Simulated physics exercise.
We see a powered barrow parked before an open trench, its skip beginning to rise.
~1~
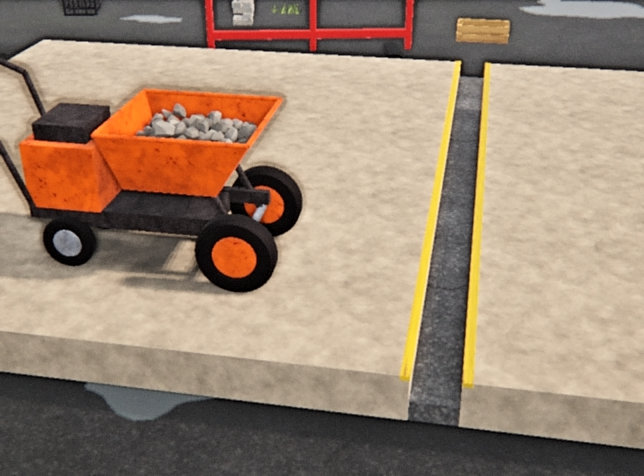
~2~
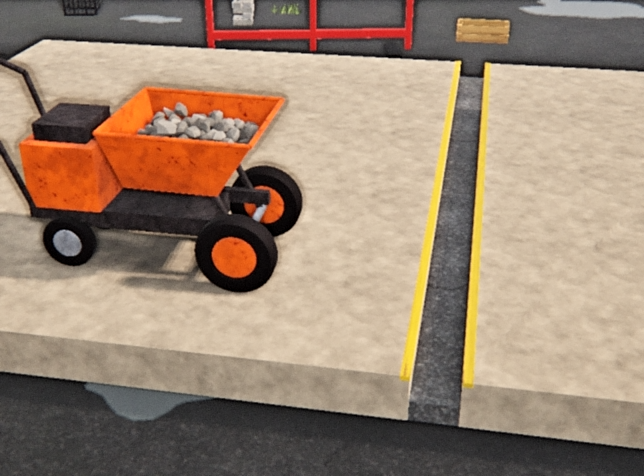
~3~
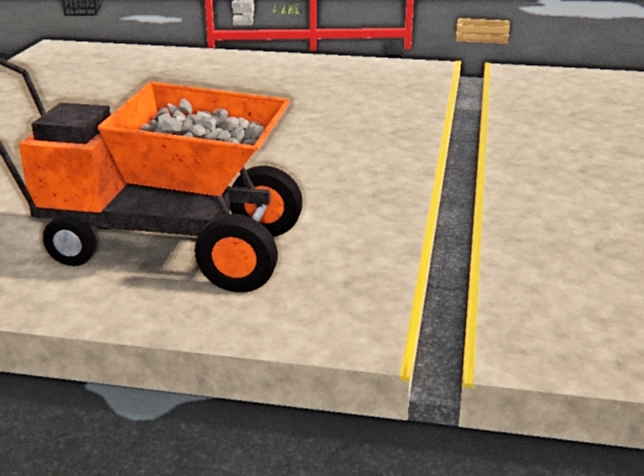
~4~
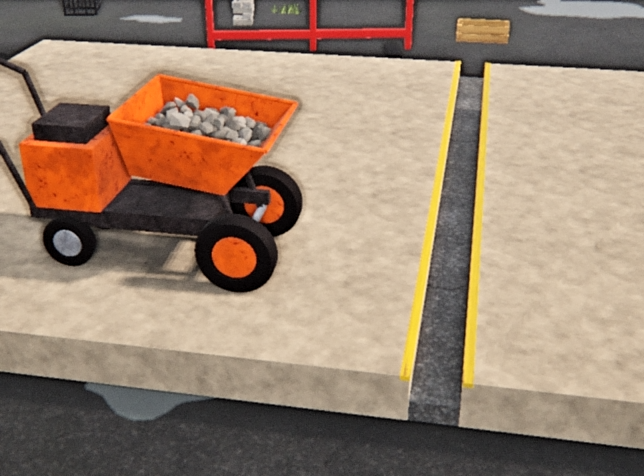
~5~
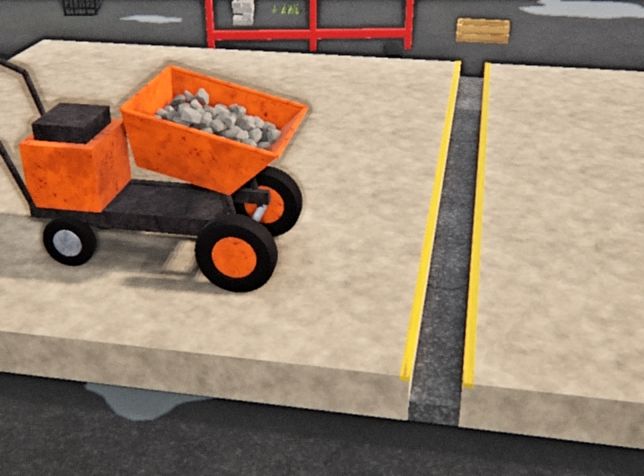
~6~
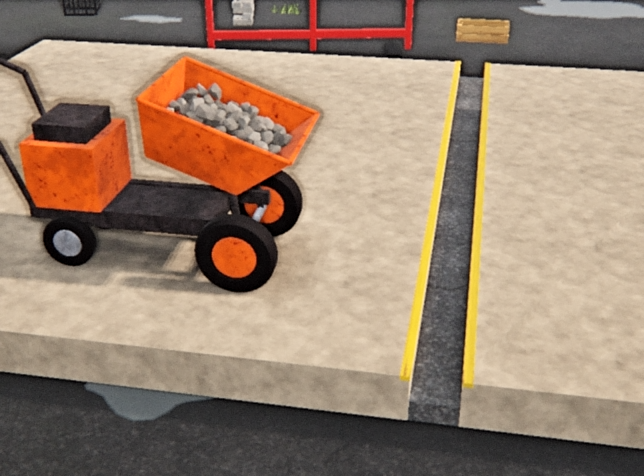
An orange powered barrow loaded with broken stones stood still on a pale slab, left of a narrow trench edged in yellow, while its skip slowly lifted at the back and tilted toward the right.
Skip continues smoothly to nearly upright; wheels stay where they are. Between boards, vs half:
Not the bulk.
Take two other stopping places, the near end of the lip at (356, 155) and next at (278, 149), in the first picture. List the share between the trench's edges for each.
Well, you'd get roughly 30 per cent from the first place and roughly 60 per cent from the second.
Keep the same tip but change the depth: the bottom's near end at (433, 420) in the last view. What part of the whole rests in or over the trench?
The share comes to around 40 percent.
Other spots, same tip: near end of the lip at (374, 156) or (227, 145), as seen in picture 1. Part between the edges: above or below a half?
The lesser portion first, the lesser portion second.
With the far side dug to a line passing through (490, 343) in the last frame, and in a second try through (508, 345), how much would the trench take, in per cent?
Roughly 40 % and 40 %.
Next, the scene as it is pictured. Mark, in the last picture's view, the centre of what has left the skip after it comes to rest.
I'd say the middle ends up at about (402, 270).
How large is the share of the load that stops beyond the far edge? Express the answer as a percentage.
That share comes out near 0 in a hundred.
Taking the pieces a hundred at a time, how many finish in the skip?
Around 0 %.
Shortly afterwards, skip tipped steeply; the whole lot in the skip.
Next, skip tipped right over; the bulk in the skip; a little short of the trench; only a few in or heaped over the trench; only a few beyond it; only a few falling.
Some moments later, skip tipped right over; a little in the skip; near half short of the trench; near a quarter in or heaped over the trench; only a few beyond it.
In the end, skip tipped right over; only a few in the skip; near two thirds short of the trench; near a third in or heaped over the trench; only a few beyond it.
